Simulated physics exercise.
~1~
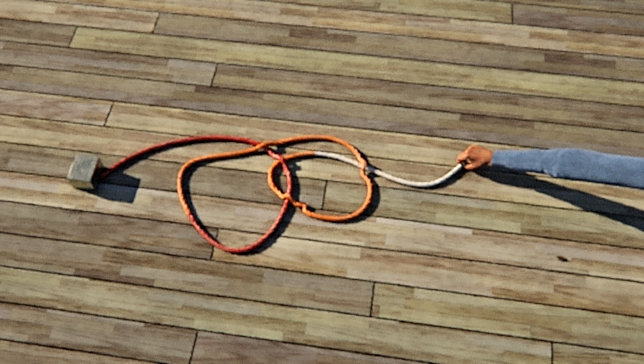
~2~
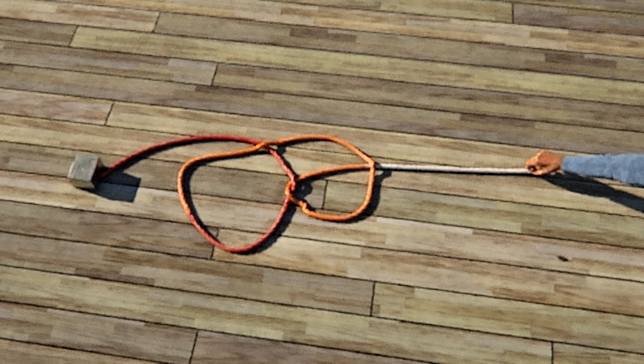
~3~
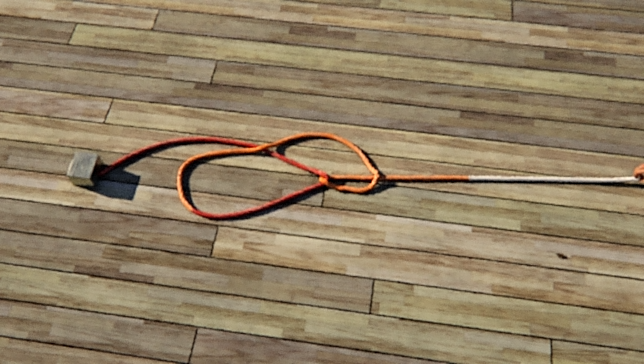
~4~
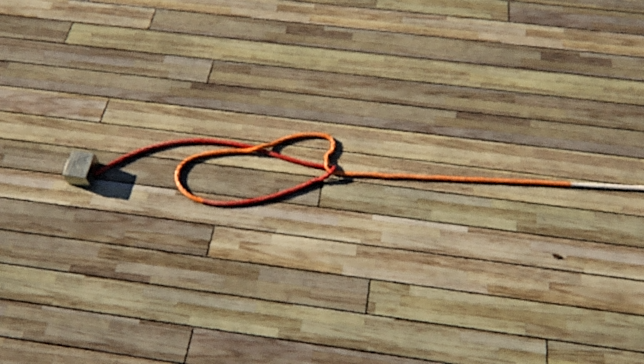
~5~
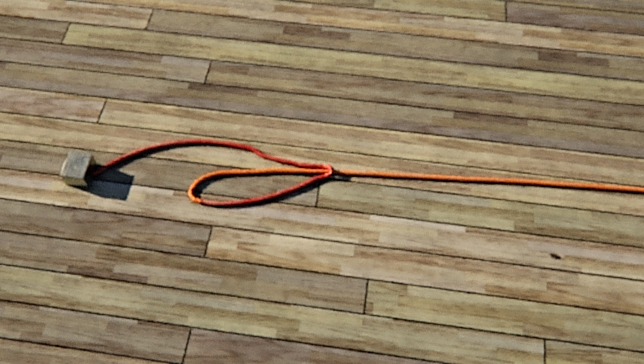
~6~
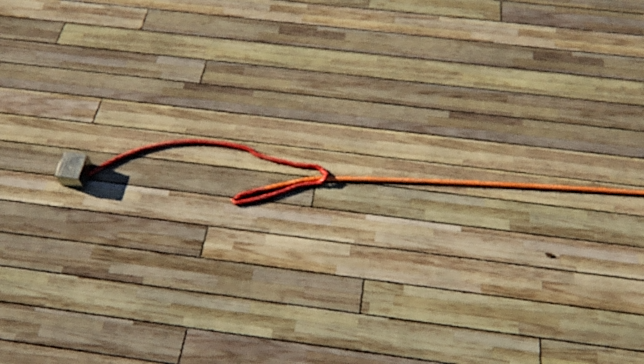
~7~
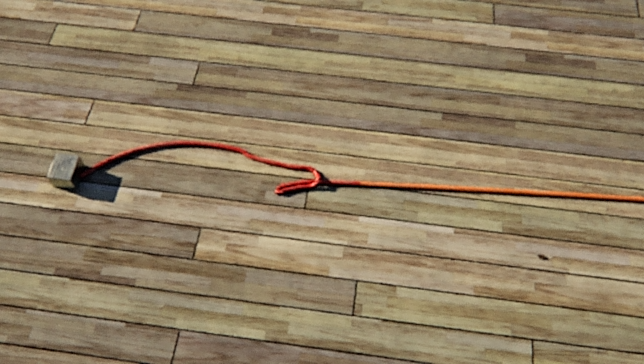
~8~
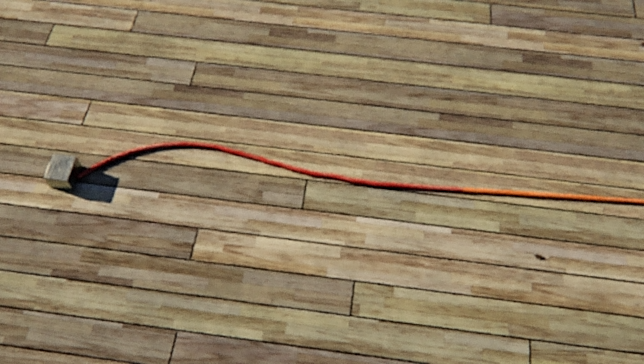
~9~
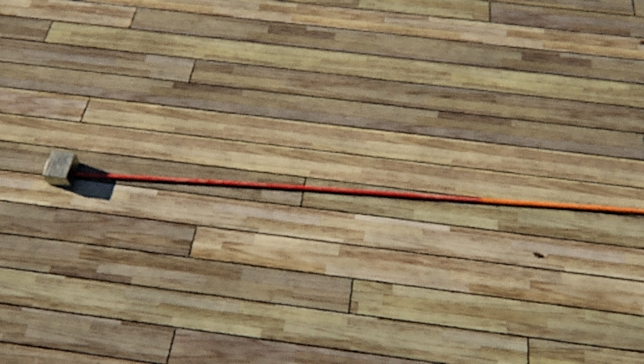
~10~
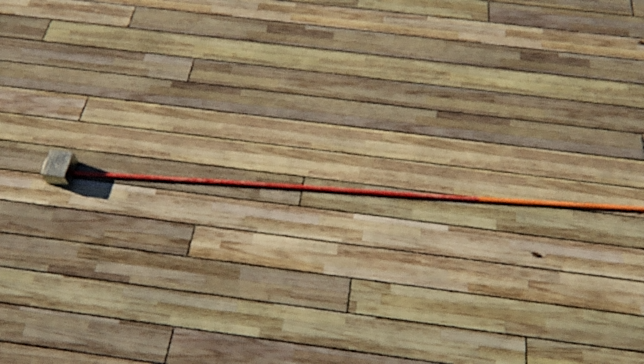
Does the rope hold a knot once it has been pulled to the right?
No, the loops slip out and the rope ends up running straight from the block with no knot in view.
